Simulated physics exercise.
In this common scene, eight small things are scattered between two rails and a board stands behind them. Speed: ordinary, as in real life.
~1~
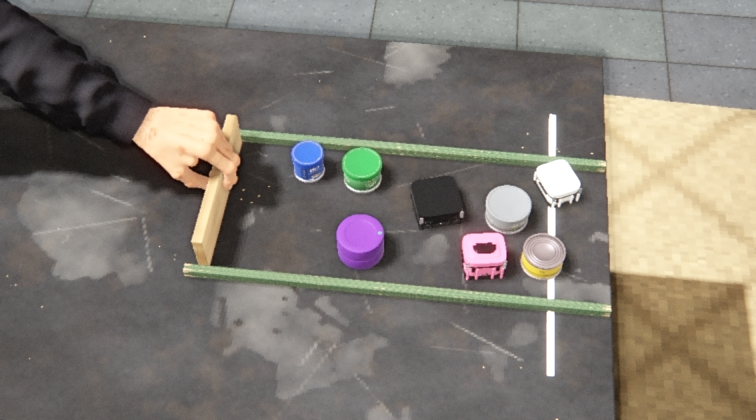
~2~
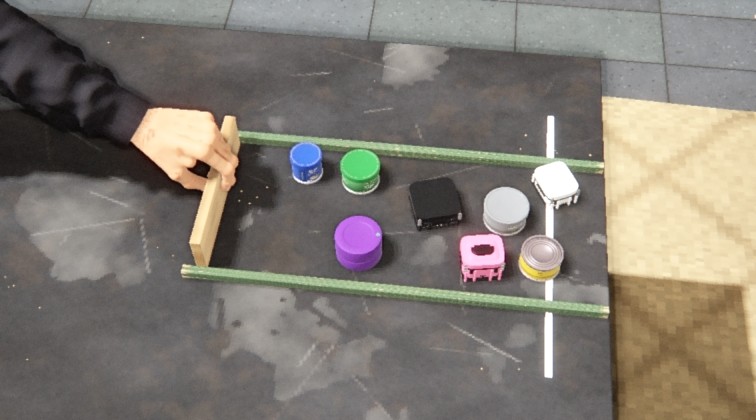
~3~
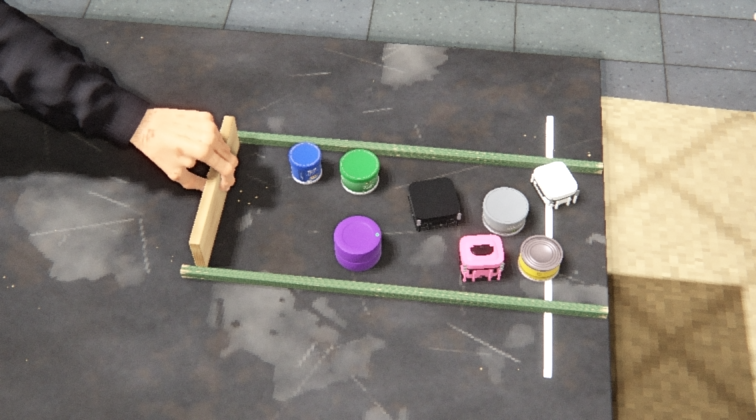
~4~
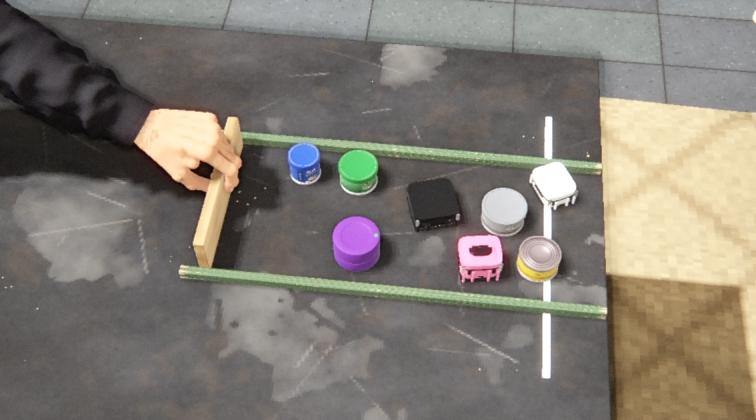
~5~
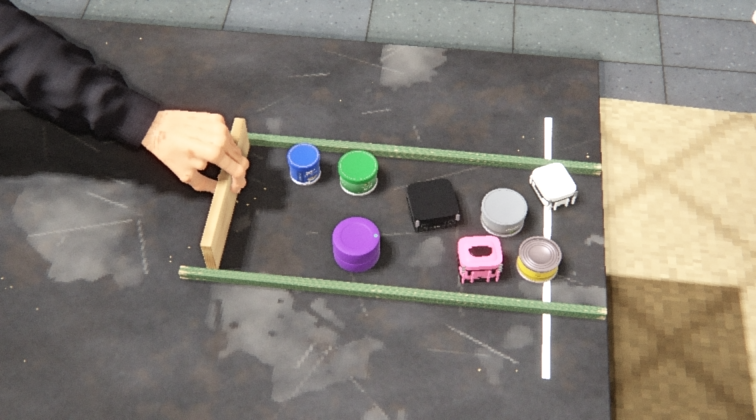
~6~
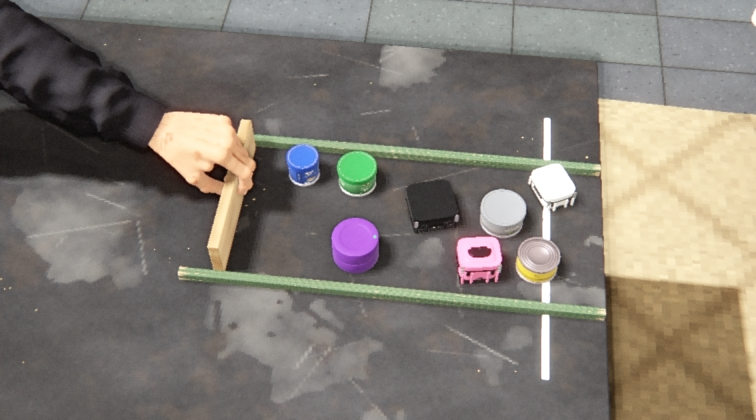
On a dark, scuffed tabletop, a hand in a black sleeve holds a wooden board upright behind eight small tins and cases scattered between two green rails, then slides it slightly right while the objects stay in place.
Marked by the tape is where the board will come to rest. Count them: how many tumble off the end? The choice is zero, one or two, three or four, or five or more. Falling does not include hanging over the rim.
Count off: Three up to four.
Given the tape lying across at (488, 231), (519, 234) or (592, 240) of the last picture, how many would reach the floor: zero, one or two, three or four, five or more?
Taking the tapes one after another, the count is no fall at all, then just one or two, then 5 or more.
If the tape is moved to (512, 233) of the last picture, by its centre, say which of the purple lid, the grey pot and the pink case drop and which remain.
Outcome: The purple lid is safe; the grey pot is safe; the pink case is safe.
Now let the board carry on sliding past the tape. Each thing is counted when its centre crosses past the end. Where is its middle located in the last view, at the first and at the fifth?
At (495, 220) for the first, at (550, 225) for the fifth.
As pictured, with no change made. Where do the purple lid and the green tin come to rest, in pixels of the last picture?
For the purple lid it's (571, 265), and for the green tin it's (599, 184).
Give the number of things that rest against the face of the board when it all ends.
Contact count: 3.
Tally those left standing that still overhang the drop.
I'd say 1 of them.
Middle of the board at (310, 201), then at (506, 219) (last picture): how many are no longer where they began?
The count is 2 at the first point and 8 at the second.
Soon after, none off yet; white case at rest near (552, 189); yellow pot at rest near (538, 261); grey pot at rest near (502, 214).
After that, none off yet; white case at rest near (552, 189); yellow pot moving near (547, 262); grey pot moving near (511, 215).
In the end, the number that fall off is three or four; gone, pink case, grey pot, yellow pot and white case.
